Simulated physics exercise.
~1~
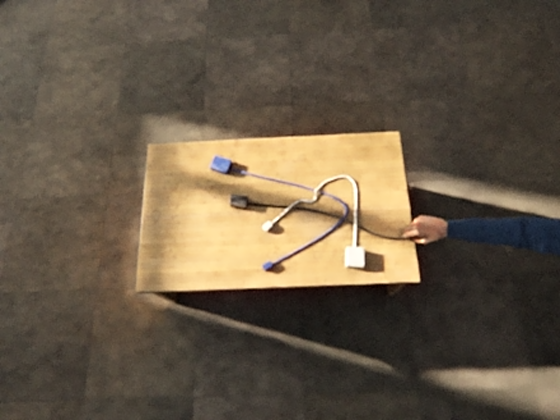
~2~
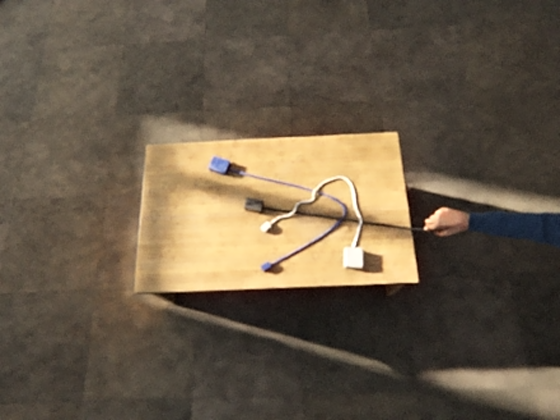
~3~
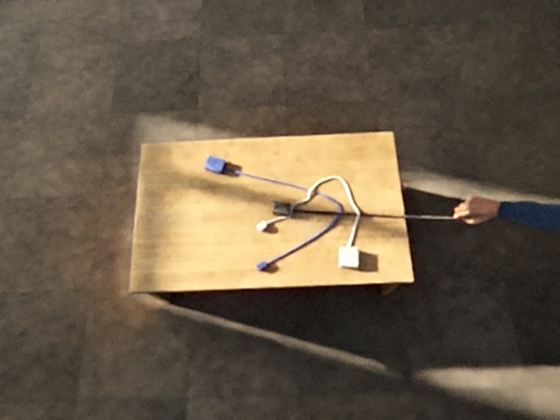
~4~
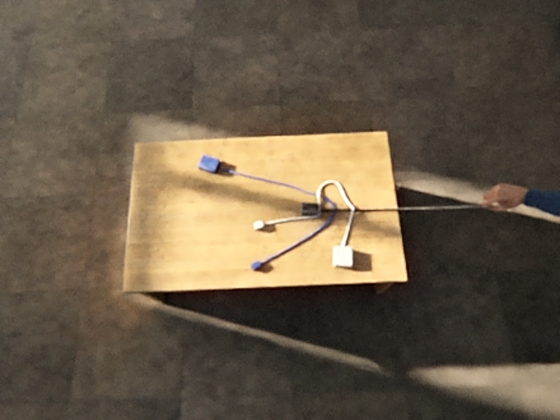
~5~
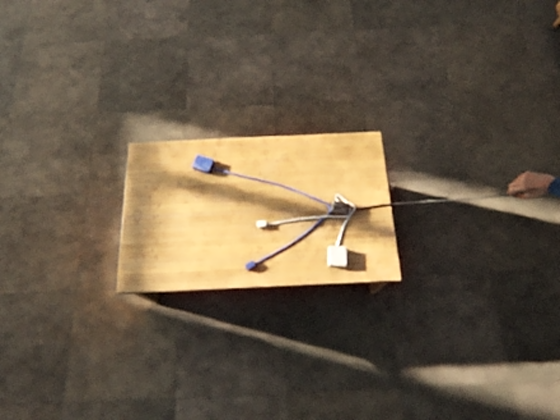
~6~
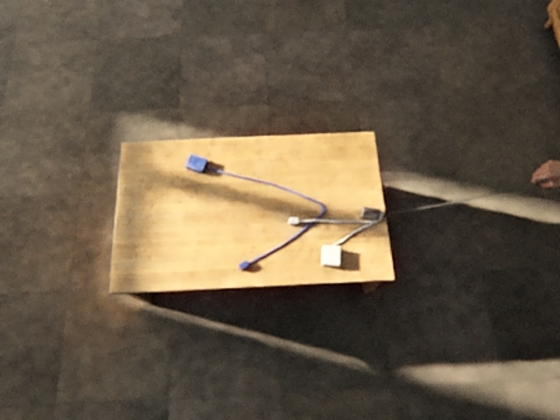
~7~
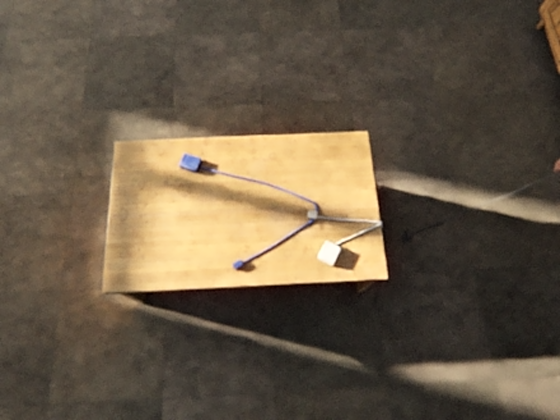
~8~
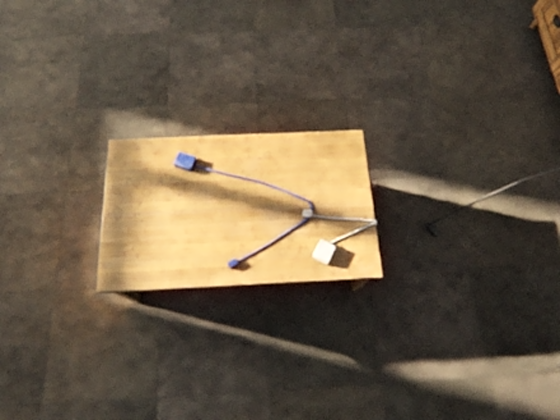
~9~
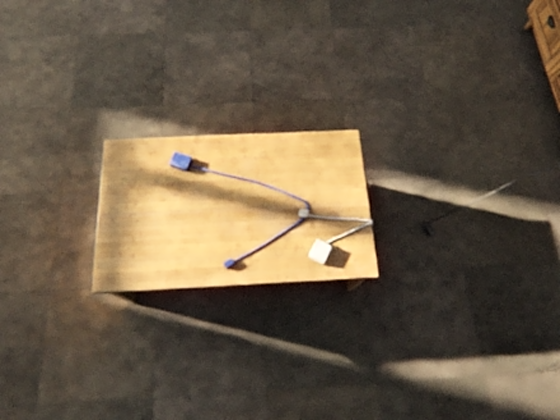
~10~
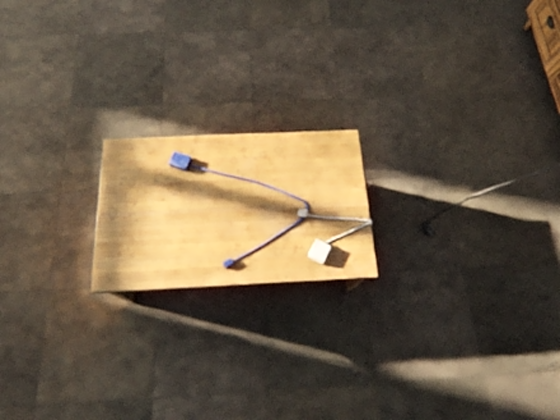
A hand in a blue sleeve reaches in from the right over a light wooden table, seen from above on a dark tiled floor. Three crossing leads lie on it, a blue one with its block at upper left, a black one, and a white one with its block at lower right. The hand pulls the black lead rightward, and its block snags the white lead, bunching it and dragging its small plug right. The black block slips over the right edge and ends on the floor, while the blue lead and white block stay on the table.
